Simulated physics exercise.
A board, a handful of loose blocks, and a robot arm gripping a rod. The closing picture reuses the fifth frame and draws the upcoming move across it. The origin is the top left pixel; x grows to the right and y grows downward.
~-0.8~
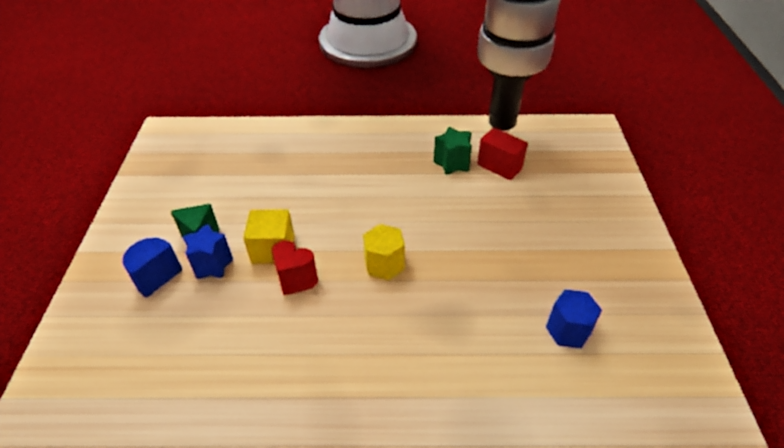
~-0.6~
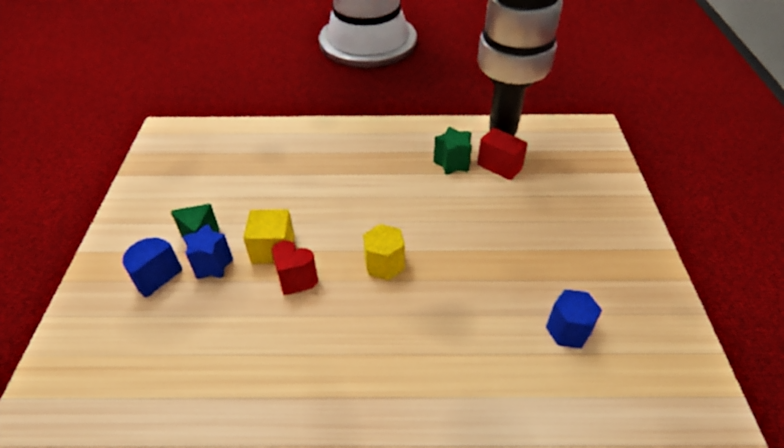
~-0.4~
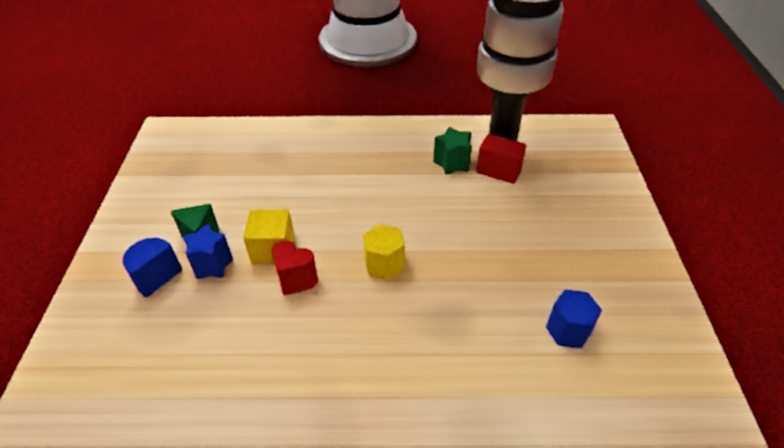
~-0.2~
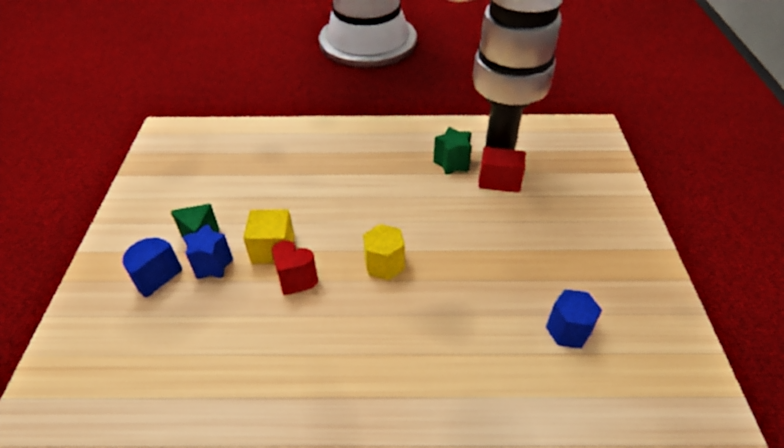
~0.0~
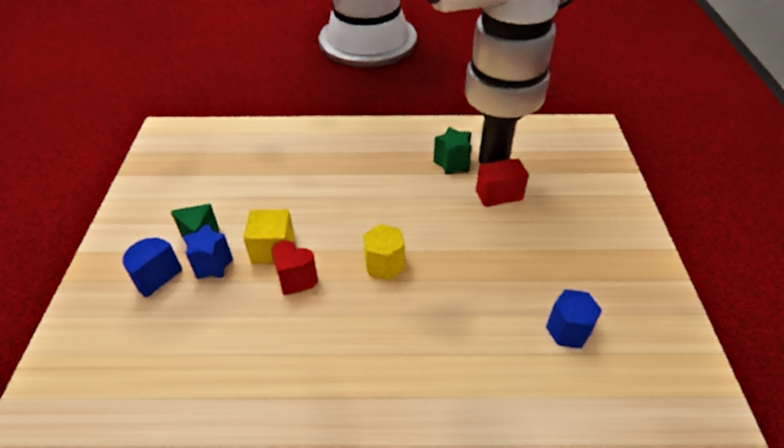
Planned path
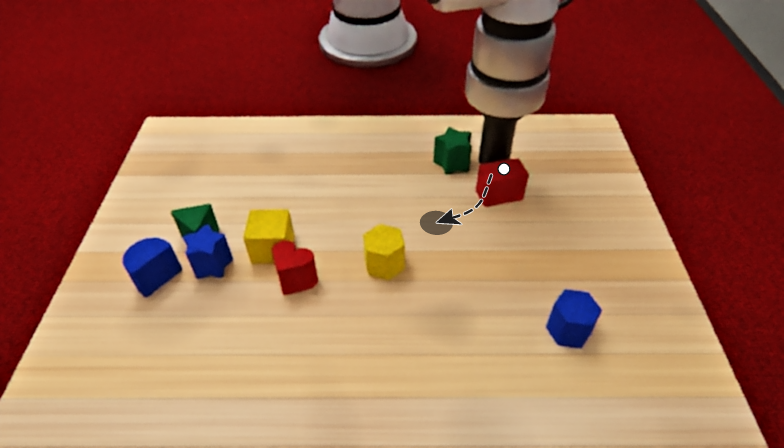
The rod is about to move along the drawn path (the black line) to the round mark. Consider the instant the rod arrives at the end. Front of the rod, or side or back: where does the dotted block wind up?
The rod will have lost it.
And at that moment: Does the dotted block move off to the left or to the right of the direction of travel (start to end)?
Leftward.
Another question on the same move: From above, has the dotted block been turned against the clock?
Yes, it checks out.
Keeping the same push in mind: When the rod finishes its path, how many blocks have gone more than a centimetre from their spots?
Just one will move.
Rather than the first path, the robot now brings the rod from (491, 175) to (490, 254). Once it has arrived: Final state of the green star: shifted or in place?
It keeps its position.
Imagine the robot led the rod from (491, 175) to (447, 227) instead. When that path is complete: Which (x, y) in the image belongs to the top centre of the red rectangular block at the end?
At the end it should sit near (502, 185).
Path on the board, from (491, 175) over (484, 196) and (466, 213) to (436, 223); the dot is on the red rectangular block.
The first path, step by step. One third of the way, rod (486, 183); red rectangular block (505, 191), turned 25° anticlockwise.
Two thirds of the way, rod (468, 200); red rectangular block (506, 196), turned 35° anticlockwise.
At the end, rod (437, 210); green star in place; red rectangular block (506, 196), turned 35° anticlockwise.
